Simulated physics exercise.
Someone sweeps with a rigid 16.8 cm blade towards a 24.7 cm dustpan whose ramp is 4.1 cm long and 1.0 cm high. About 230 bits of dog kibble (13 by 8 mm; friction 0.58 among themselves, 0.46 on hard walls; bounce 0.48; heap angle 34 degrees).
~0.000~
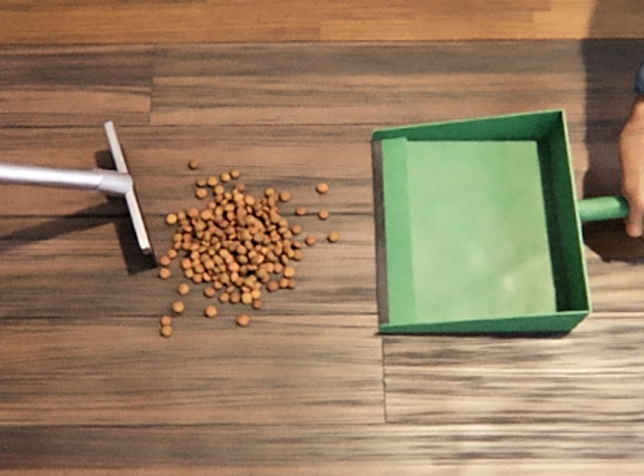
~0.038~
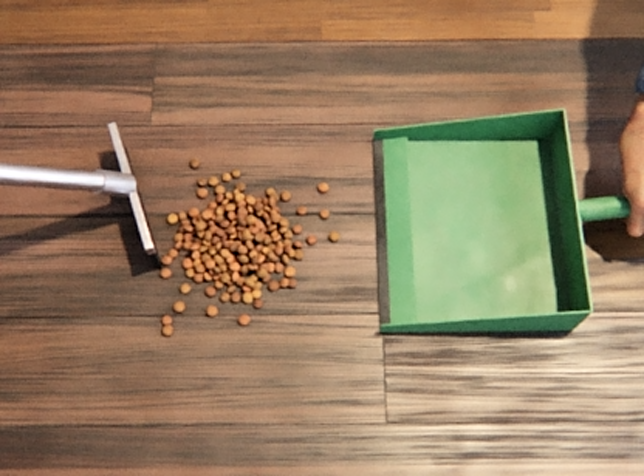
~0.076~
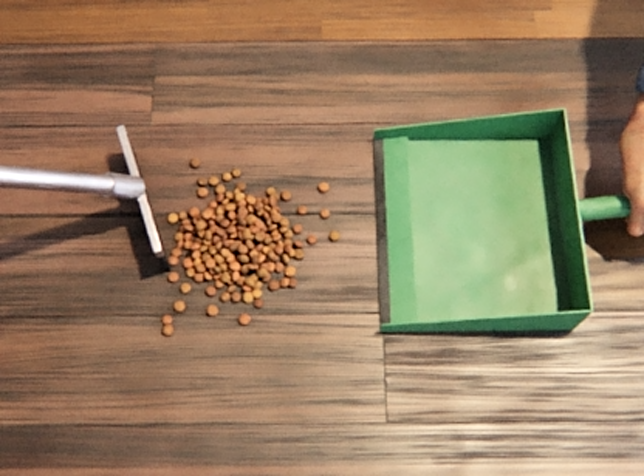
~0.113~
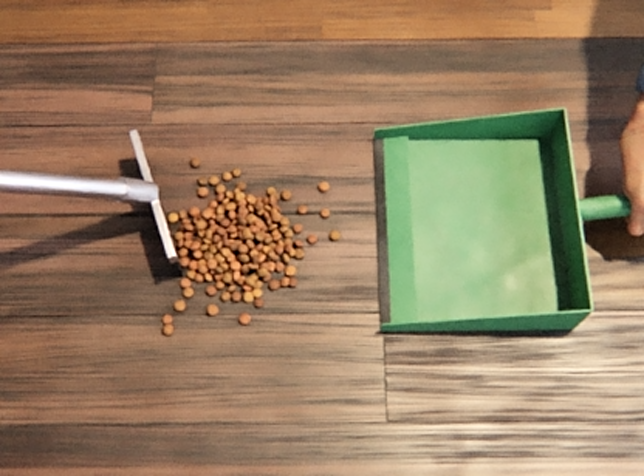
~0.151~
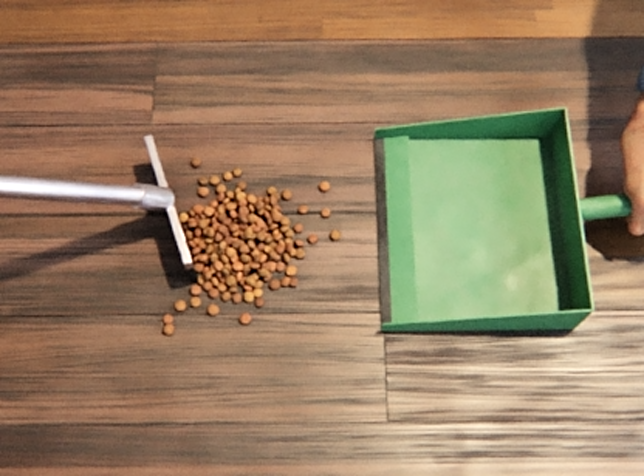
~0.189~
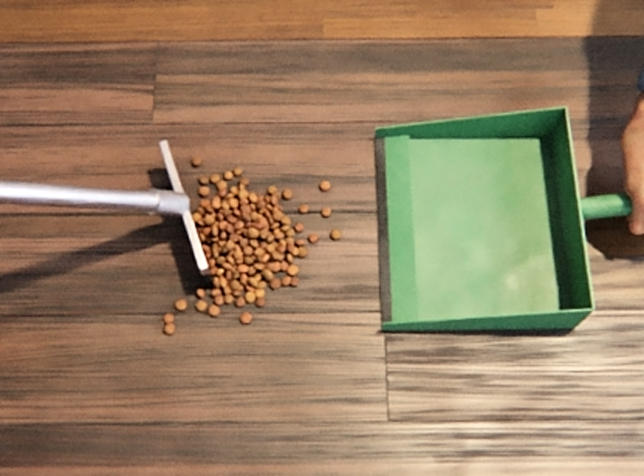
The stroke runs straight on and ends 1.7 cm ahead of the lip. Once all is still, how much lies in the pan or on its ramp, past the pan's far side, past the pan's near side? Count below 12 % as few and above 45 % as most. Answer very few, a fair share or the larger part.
Pan: Very few, far side: Very few, near side: Very few.
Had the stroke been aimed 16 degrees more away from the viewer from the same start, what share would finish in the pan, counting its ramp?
In that case some 20 per cent.
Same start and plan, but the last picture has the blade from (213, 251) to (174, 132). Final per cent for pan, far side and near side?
Pan 25, far 0, near 0.
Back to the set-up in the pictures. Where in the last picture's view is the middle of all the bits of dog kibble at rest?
Near (350, 244).
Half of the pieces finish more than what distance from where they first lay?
About 12 cm.
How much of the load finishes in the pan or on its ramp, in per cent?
Roughly 5 per cent.
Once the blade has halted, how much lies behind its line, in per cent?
Roughly 25 per cent.
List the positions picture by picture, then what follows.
In the first picture, blade from (146, 249) to (111, 130), moved 0.0 cm, 0 of the pieces shifted so far; middle of the pieces at (237, 244); pan at (485, 230).
In the second picture, blade from (150, 249) to (115, 131), moved 0.4 cm, 0 of the pieces shifted so far; middle of the pieces at (238, 244).
In the third picture, blade from (159, 253) to (123, 134), moved 1.4 cm, 2 of the pieces shifted so far; middle of the pieces at (238, 243).
In the fourth picture, blade from (173, 258) to (136, 138), moved 3.1 cm, 7 of the pieces shifted so far; middle of the pieces at (238, 243).
In the fifth picture, blade from (189, 264) to (150, 144), moved 5.0 cm, 53 of the pieces shifted so far; middle of the pieces at (241, 242).
In the sixth picture, blade from (204, 270) to (165, 149), moved 6.9 cm, 137 of the pieces shifted so far; middle of the pieces at (244, 242); pan at (487, 228). The blade's pace is about 0.50 m/s, heading 24 degrees towards the viewer's side.
Then, at 0.39 s, middle of the blade 13 cm from the lip; 0 % over the lip, far side 0 %, near side 0 %.
After 0.52 s, middle of the blade 7 cm from the lip; 0 % over the lip, far side 0 %, near side 5 %.
Then, at 0.79 s, middle of the blade 4 cm from the lip; 5 % over the lip, far side 0 %, near side 5 %.
At rest (1.2 s), pan 5 %, far side 0 %, near side 5 %, in front of the lip or behind the blade 85 %.
